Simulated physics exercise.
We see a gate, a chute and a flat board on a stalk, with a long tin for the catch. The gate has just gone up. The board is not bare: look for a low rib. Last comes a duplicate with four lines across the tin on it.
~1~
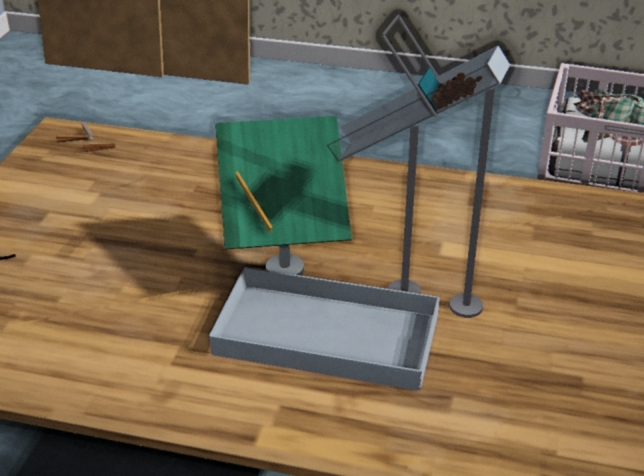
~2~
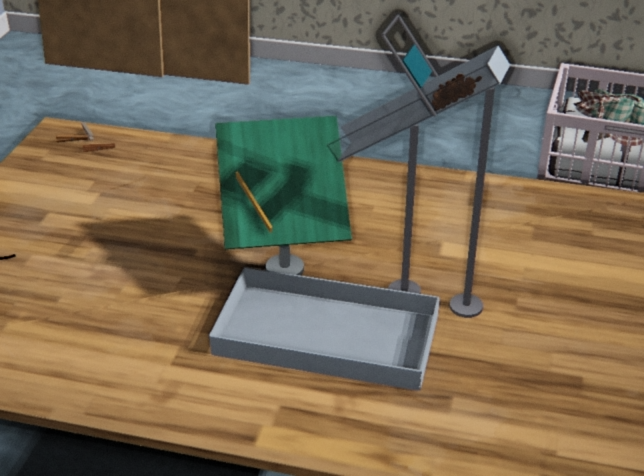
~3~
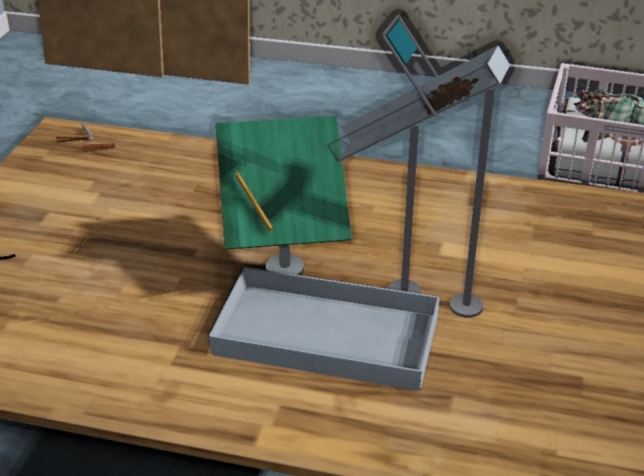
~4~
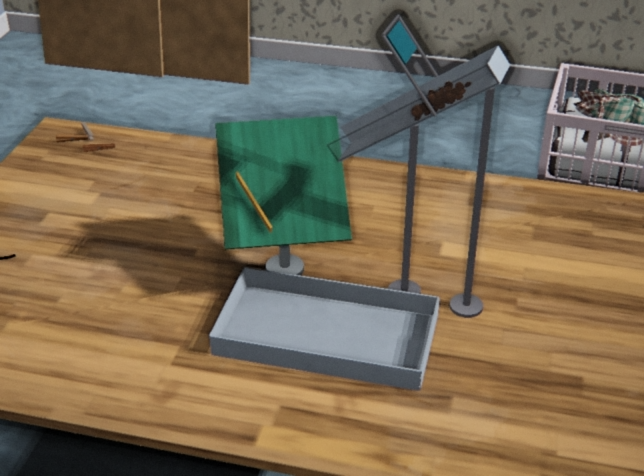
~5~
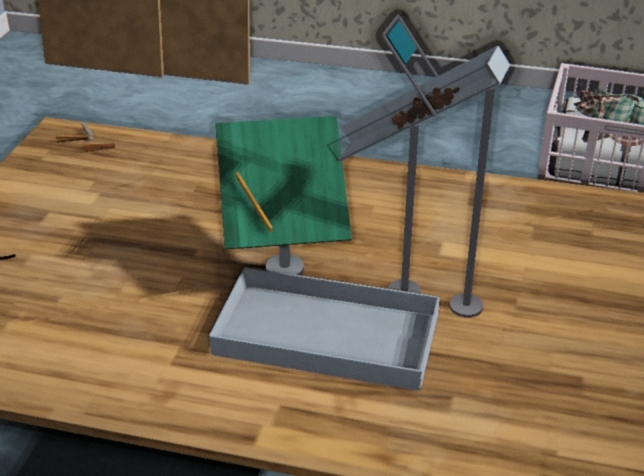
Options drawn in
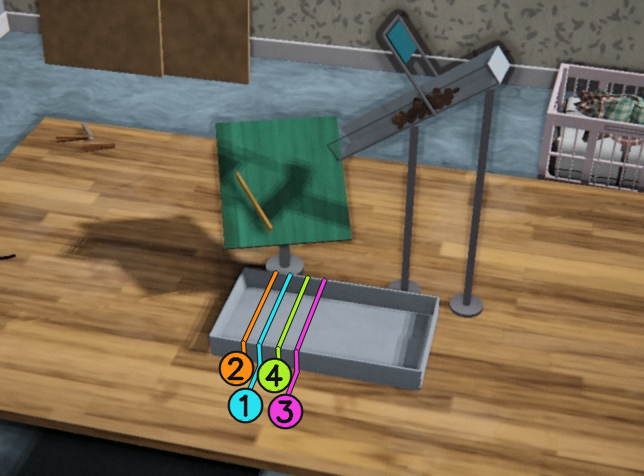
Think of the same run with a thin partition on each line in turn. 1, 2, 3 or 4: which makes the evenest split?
I would pick line 4.
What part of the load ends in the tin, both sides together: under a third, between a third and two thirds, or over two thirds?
About that: Over two thirds.
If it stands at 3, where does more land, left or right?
More lands on the left.
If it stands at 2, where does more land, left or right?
Right.
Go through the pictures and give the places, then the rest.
Load behind the gate at (455, 92), bits of dog kibble; lip of the chute at (345, 152), sloping fairly steeply, in the first picture.
Middle of the board at (282, 180), tilted fairly steeply; middle of its low edge at (289, 244); of its high edge at (276, 119), in the second picture.
Front corners of the tin at (210, 336) and (421, 371), empty; front of the load at (434, 101), in the third picture.
Middle of the load at (442, 100); its front at (415, 111), about a quarter of the way to the lip; rib from (237, 172) to (271, 228), in the fourth picture.
Middle of the load at (429, 106); its front at (402, 114), about a third of the way to the lip, in the fifth picture.
On the marked copy, line 1 crosses the front rim at (259, 344); line 2 crosses the front rim at (243, 341); line 3 crosses the front rim at (296, 350); line 4 crosses the front rim at (278, 347).
Choosing 1, of what is caught, a small part on the left of the divider, nearly all on the right.
Choosing 2, of what is caught, none on the left of the divider, all on the right.
Choosing 3, of what is caught, most on the left of the divider, a small part on the right.
Choosing 4, of what is caught, about half on the left of the divider, about half on the right.
